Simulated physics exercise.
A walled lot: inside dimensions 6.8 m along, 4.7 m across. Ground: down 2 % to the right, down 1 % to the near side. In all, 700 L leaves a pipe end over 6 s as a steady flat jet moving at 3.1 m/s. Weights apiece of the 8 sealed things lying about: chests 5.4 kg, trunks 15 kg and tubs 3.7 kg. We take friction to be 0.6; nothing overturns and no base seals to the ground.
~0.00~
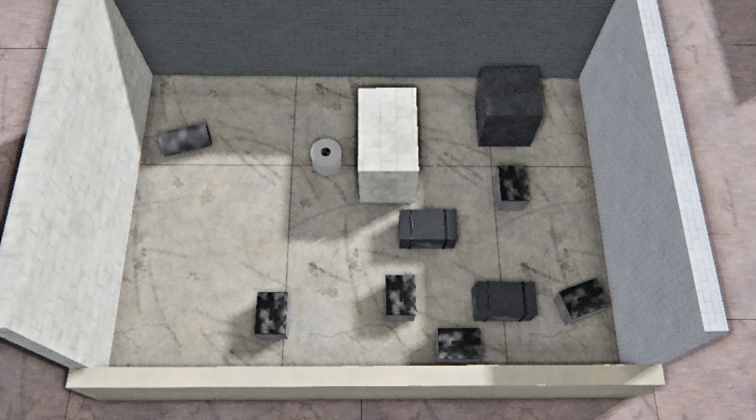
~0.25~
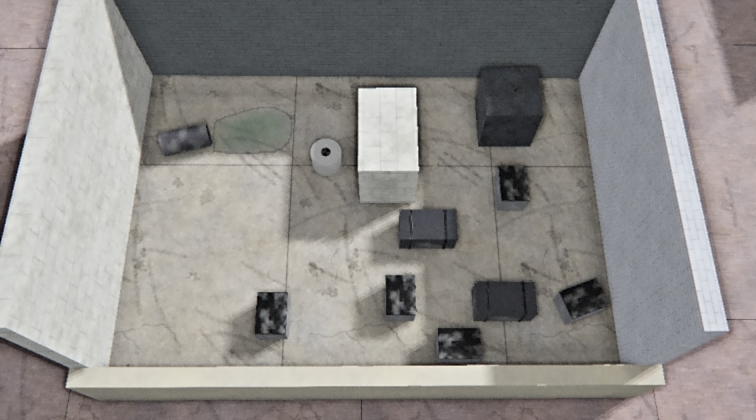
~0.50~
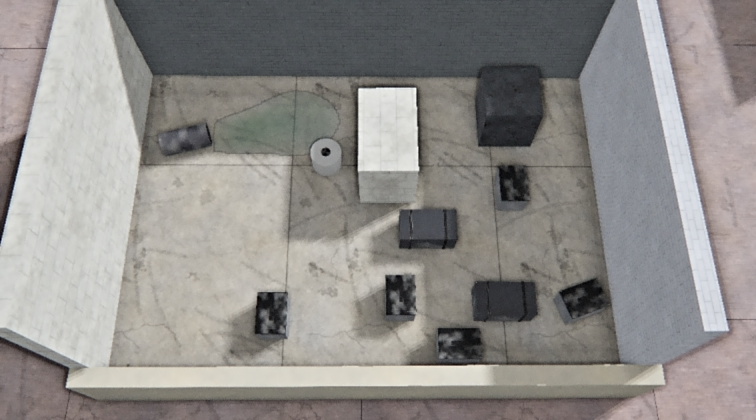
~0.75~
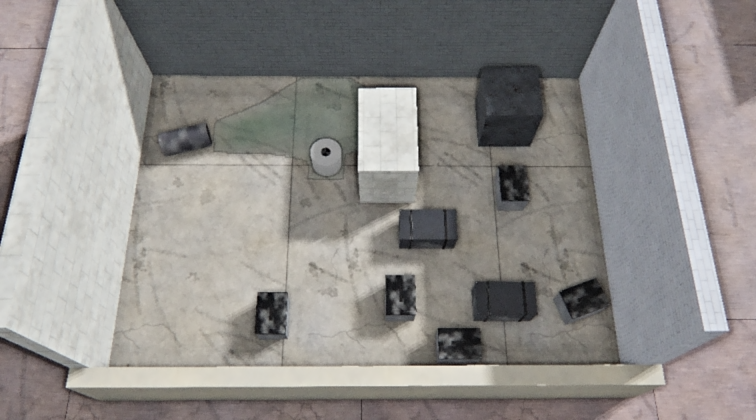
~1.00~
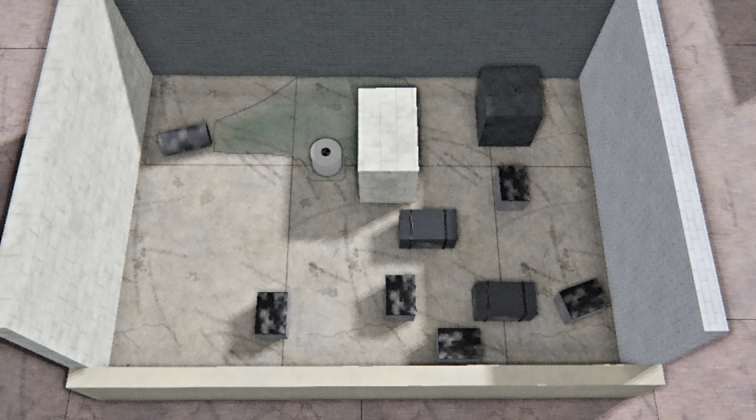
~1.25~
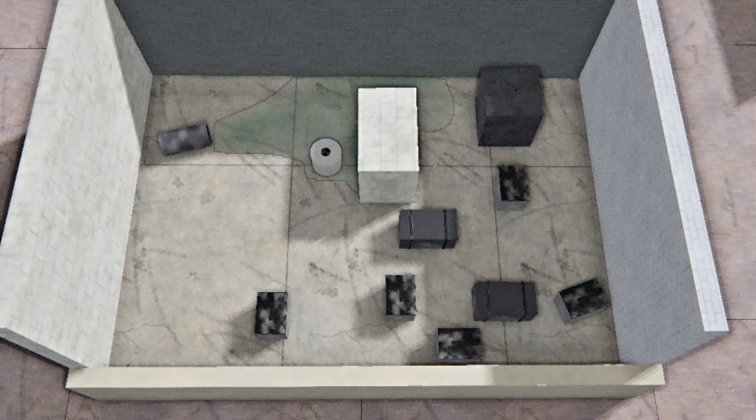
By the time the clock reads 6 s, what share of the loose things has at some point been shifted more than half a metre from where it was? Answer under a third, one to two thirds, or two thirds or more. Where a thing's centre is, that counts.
Under a third.
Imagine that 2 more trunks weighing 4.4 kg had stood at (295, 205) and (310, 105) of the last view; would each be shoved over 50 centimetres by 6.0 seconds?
Taking them in that order, they come out lesser and larger.
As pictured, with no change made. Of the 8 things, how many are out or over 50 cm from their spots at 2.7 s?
The count is 0.
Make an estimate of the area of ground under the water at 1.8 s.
I'd put it close to 5.0 m2.
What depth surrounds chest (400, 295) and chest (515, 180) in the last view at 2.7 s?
I'd estimate 0 cm for the first and 0 cm for the second.
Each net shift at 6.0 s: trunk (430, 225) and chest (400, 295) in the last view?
0 cm; 0 cm.
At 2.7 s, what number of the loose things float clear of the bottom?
Count: 0.
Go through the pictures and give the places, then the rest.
A chest at (400, 294) rests on the ground; a chest at (514, 182) rests on the ground; water covers 0.0 m2; 0 of 8 have shifted, in the first picture.
A chest at (400, 294) rests on the ground; a chest at (514, 182), on the bottom; 0.7 m2 under water; 0 of 8 have shifted, in the second picture.
A chest at (400, 294), on the bottom; a chest at (514, 182) rests on the ground; 1.5 m2 under water; 0 of 8 have shifted, in the third picture.
A chest at (400, 294), on the bottom; a chest at (514, 182) rests on the ground; water covers 2.5 m2; 0 of 8 have shifted, in the fourth picture.
A chest at (400, 294), on the bottom; a chest at (514, 182), on the bottom; water covers 3.2 m2; 0 of 8 have shifted, in the fifth picture.
A chest at (400, 294), on the bottom; a chest at (514, 182), on the bottom; water covers 3.9 m2; 0 of 8 have shifted, in the sixth picture.
After 1.8 s 0 of 8 are over 50 cm from their spots; 0 afloat.
After 2.7 s 0 of 8 are over 50 cm from their spots; 0 afloat.
After 4.2 s 0 of 8 are over 50 cm from their spots; 0 afloat.
After 6.0 s 1 of 8 are over 50 cm from their spots, and 1 have been at some point; 2 afloat.
